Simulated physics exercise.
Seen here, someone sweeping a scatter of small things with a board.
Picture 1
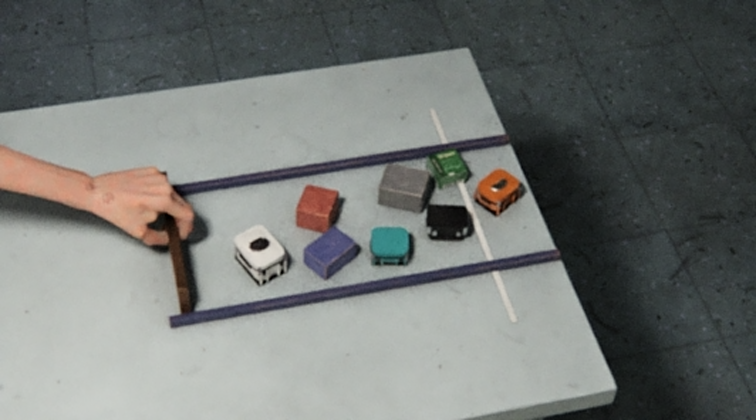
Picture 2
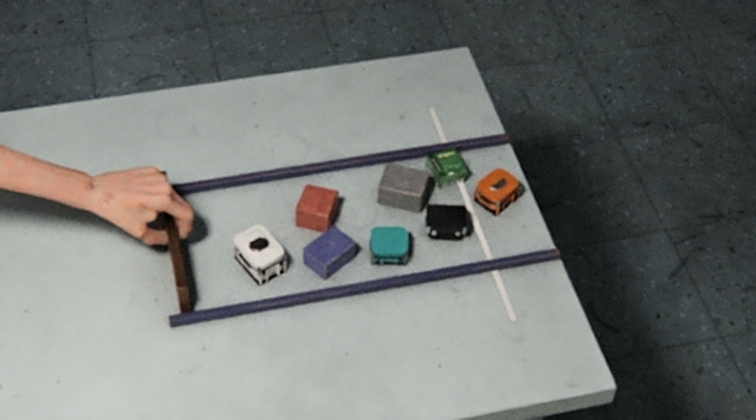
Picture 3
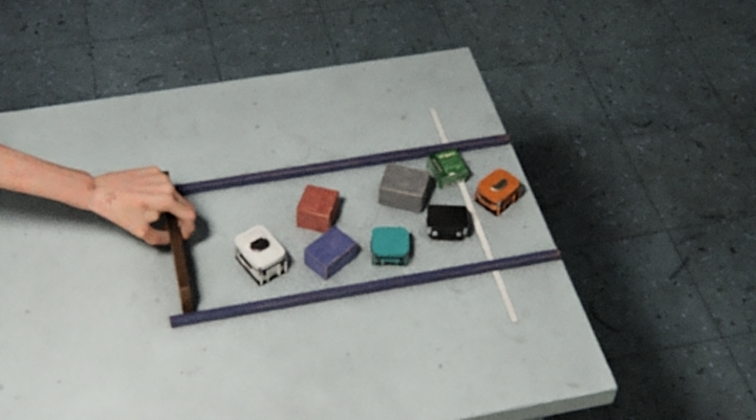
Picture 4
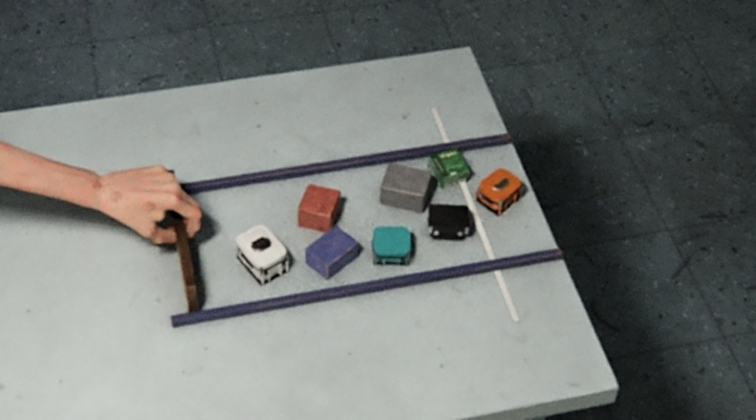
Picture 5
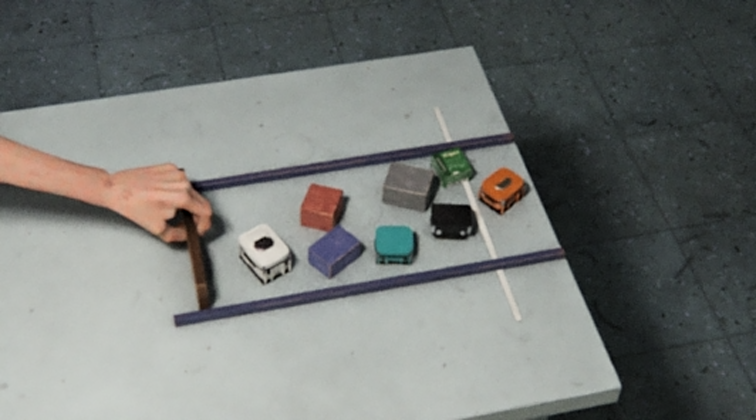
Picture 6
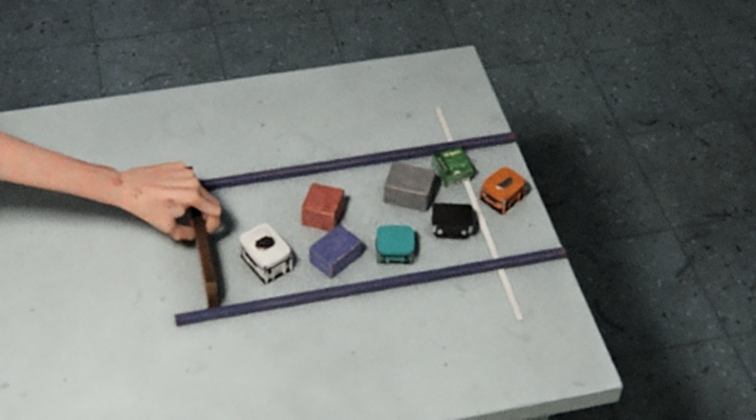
A hand slid a wooden board a short way to the right between two long rails on a table, while the small cases and blocks scattered ahead of it stayed almost still.
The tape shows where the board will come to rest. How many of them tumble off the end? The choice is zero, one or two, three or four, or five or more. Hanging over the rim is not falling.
In the end the number that fall off is three or four.
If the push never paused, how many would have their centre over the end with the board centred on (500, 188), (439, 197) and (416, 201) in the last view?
The counts: 6, 0 and 0.
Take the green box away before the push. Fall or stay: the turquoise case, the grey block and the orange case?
The turquoise case comes down; the grey block is kept; the orange case falls.
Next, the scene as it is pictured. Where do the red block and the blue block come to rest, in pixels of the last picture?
The red block stops around (485, 176); the blue block around (545, 233).
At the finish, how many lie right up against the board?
The number is 2.
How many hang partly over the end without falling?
That would be 2.
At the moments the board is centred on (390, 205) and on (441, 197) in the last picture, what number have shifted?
At the one place 8, at the other 8.
Soon after, none off yet; orange case at rest near (503, 190); green box at rest near (453, 167); black case at rest near (452, 222).
Then, none off yet; orange case moved a little near (508, 181); green box moved about its own width near (473, 160); black case moved about its own width near (500, 210).
At rest, the number that fall off is three or four; fallen, turquoise case, green box and orange case.
